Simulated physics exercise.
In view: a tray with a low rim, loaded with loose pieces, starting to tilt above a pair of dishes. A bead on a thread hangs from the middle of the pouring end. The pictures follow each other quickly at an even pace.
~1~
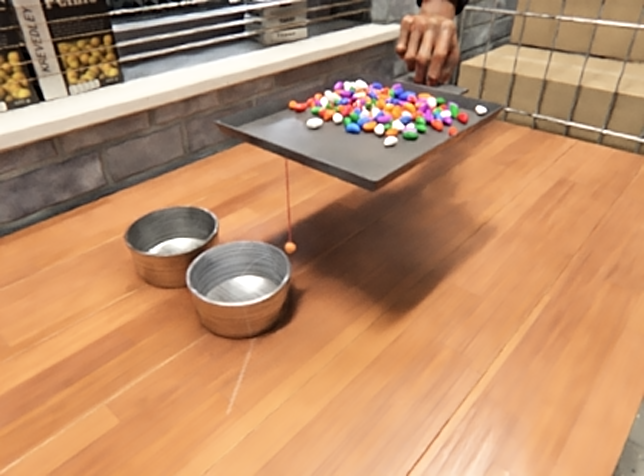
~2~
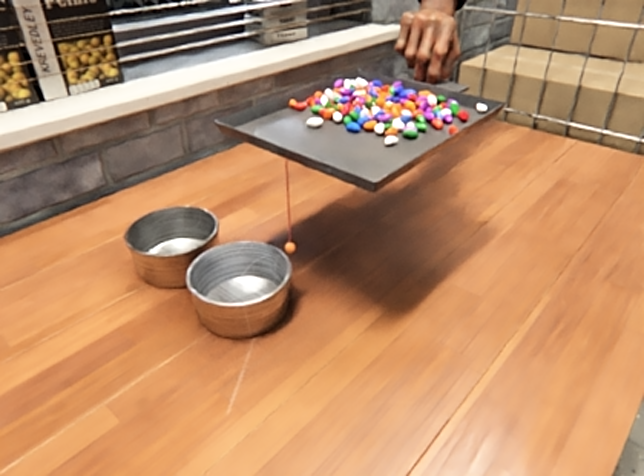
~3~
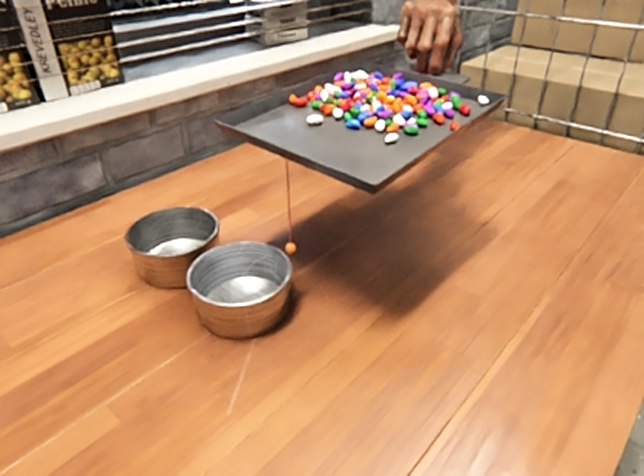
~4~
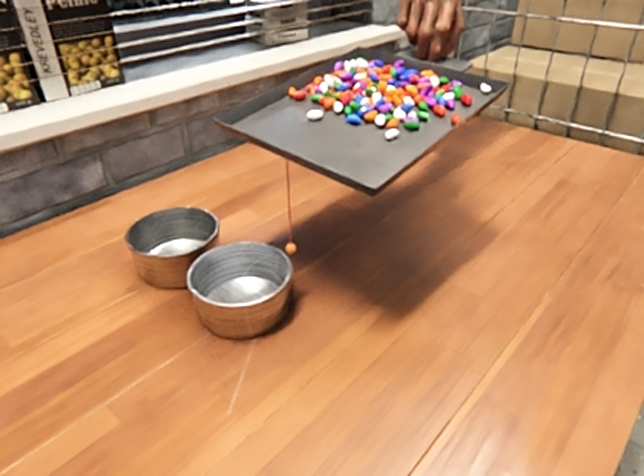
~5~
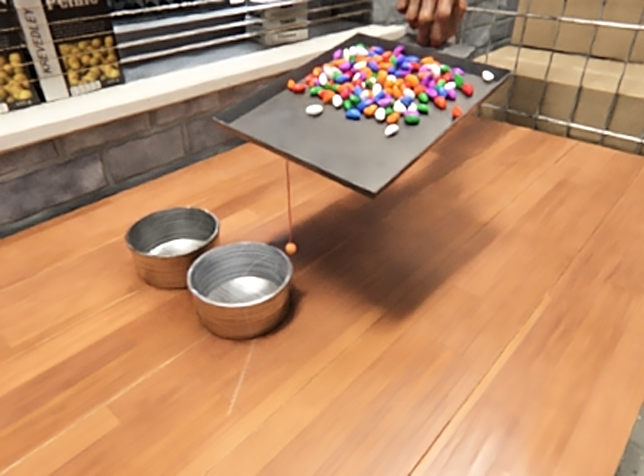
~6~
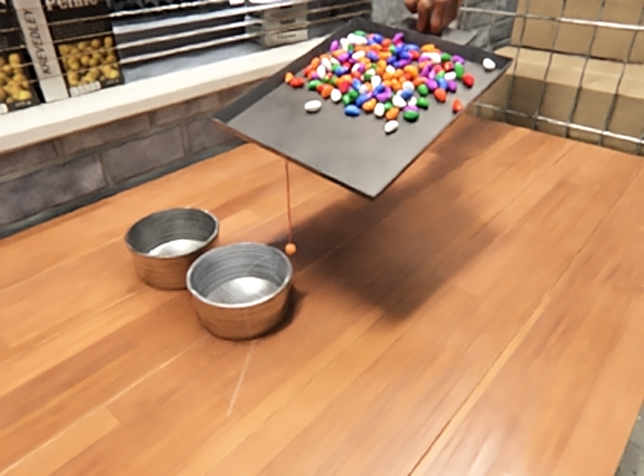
In this clip, a hand at the far end of a dark tray of colorful jelly beans gradually raises that end, steepening the tray's slant above a wooden surface with two metal bowls, while a hanging orange bead stays nearly still.
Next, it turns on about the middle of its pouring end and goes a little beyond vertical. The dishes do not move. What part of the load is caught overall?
They take less than half between them.
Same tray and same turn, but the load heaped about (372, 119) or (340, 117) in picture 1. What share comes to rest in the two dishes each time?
First some 20, then 20 per cent.
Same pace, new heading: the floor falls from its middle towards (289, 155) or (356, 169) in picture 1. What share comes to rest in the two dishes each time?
In turn 50 and 0 in a hundred.
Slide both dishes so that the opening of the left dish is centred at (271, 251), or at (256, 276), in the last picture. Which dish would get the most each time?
At the first place the right dish, at the second the right-hand dish.
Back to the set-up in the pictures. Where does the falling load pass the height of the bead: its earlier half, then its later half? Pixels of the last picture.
At about (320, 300), then at (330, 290).
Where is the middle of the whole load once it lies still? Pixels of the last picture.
Near (318, 362).
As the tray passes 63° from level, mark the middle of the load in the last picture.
At about (325, 204).
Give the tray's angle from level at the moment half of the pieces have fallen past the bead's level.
Roughly 70°.
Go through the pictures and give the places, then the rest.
The first frame shows corners of the pouring end at (221, 120) and (374, 176), level; middle of the load at (375, 105), jelly beans; left dish at (136, 262); right dish at (202, 310); bead on its thread at (291, 248).
The second frame shows corners of the pouring end at (221, 120) and (374, 177), level; middle of the load at (375, 103).
The third frame shows corners of the pouring end at (221, 120) and (374, 180), tipped barely, lowest at the right corner; middle of the load at (376, 97).
The fourth frame shows corners of the pouring end at (220, 118) and (374, 183), tipped a little, lowest at the right corner; middle of the load at (376, 88).
The fifth frame shows corners of the pouring end at (220, 117) and (373, 186), tipped a little, lowest at the right corner; middle of the load at (376, 78).
The sixth frame shows corners of the pouring end at (218, 116) and (373, 189), tipped clearly, lowest at the right corner; middle of the load at (375, 69); left dish at (137, 264); right dish at (202, 312).
Soon after the last picture, tray tipped steeply; about half on the tray; a small part in the right dish; about a quarter outside both; about a quarter in the air.
A little later, tray tipped past a quarter turn; about a quarter in the right dish; most outside both; a stray few in the air.
Later still, tray tipped past a quarter turn; about a quarter in the right dish; most outside both.
At rest, tray tipped past a quarter turn; about a quarter in the right dish; none in the left dish; most outside both.
